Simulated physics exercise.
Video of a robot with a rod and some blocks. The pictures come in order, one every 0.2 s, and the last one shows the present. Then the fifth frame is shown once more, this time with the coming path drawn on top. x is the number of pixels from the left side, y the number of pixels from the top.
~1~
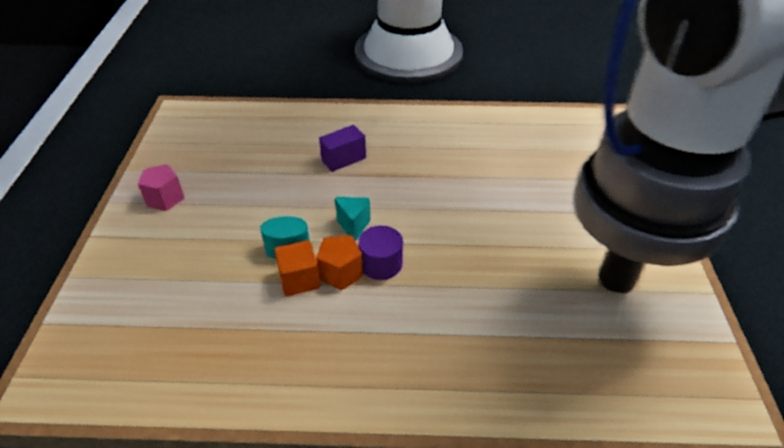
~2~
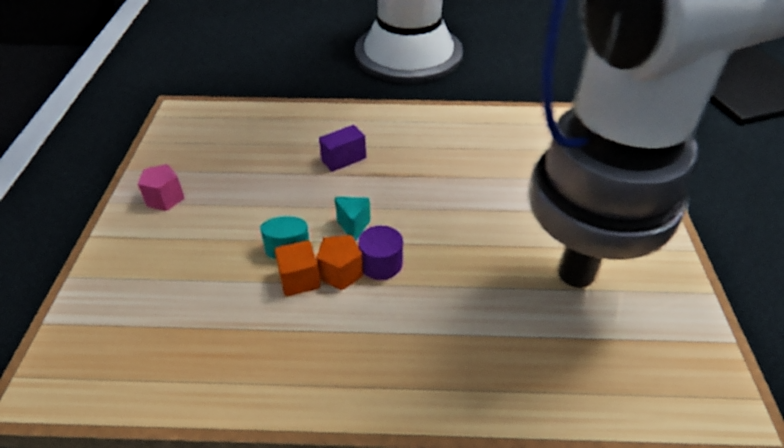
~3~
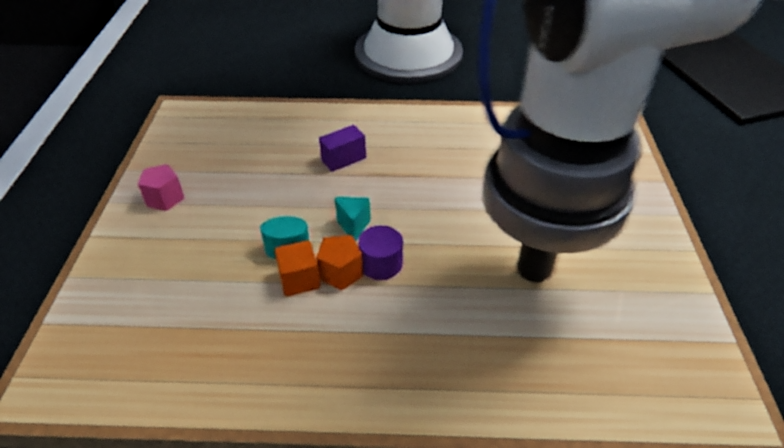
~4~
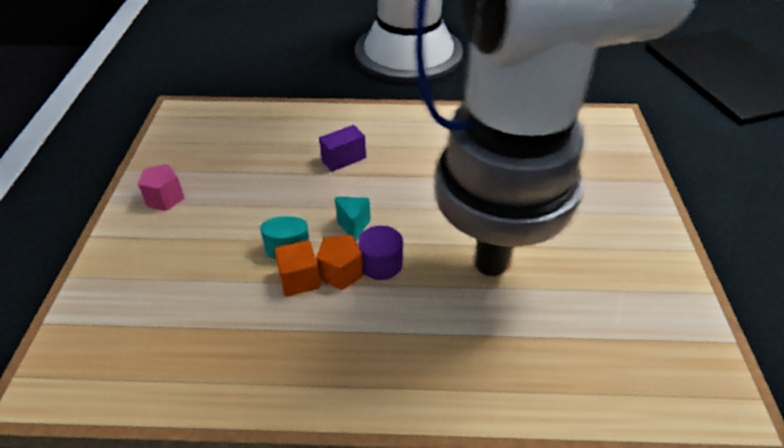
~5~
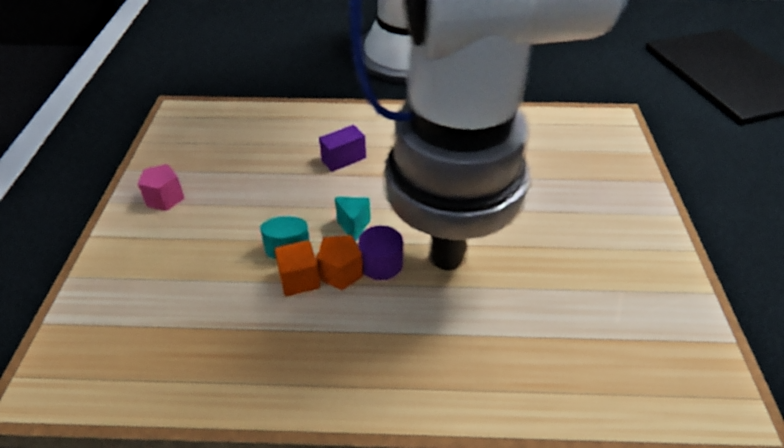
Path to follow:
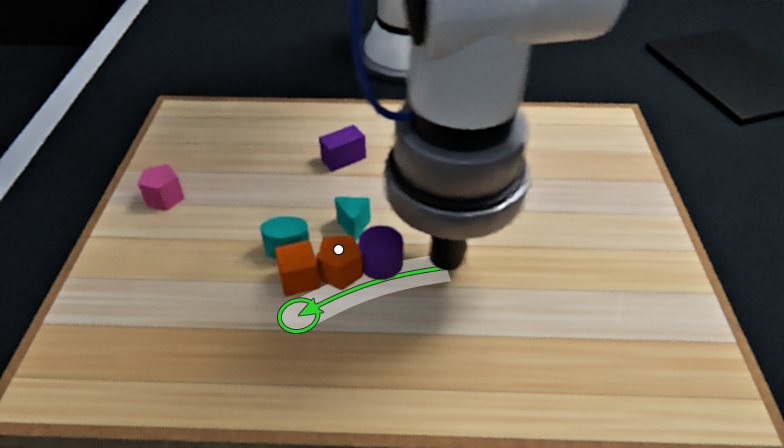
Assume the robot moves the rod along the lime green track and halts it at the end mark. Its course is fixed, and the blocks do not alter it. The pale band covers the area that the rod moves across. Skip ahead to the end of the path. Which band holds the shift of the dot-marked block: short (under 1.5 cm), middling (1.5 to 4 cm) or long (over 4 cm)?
The block winds up 1.5 to 4 cm from where it is now.
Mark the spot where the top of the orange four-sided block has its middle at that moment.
It is going to be at (271, 262).
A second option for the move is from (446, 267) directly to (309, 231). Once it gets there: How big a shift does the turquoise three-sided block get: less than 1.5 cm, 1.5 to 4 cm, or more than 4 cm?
It gets moved 1.5 to 4 cm.
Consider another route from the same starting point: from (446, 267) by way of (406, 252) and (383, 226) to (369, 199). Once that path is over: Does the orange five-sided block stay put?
Going by the path, no.
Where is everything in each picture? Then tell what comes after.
The first frame shows lower end of the rod at (616, 280), tops of blocks, turquoise oval block at (284, 226), orange four-sided block at (295, 256), orange five-sided block at (339, 250), purple round block at (381, 240).
The second frame shows rod at (576, 275), blocks as before.
The third frame shows rod at (534, 270), blocks as before.
The fourth frame shows rod at (491, 264), blocks as before.
The fifth frame shows rod at (447, 258), turquoise oval block at (284, 226), orange four-sided block at (295, 256), orange five-sided block at (339, 250), purple round block at (381, 240).
The drawn path runs from (446, 267) over (372, 283) to (299, 315); the dot is on the orange five-sided block.
The first path, step by step. One third of the way, rod at (395, 267); orange four-sided block at (279, 260); orange five-sided block at (316, 249), turned 25° anticlockwise; purple round block at (361, 238).
Two thirds of the way, rod at (346, 283); turquoise oval block at (274, 223); orange four-sided block at (271, 262); orange five-sided block at (305, 240), turned 55° anticlockwise; purple round block at (346, 235).
At the end, rod at (297, 307); turquoise oval block at (274, 223); orange four-sided block at (271, 262); orange five-sided block at (305, 240), turned 55° anticlockwise; purple round block at (346, 235).
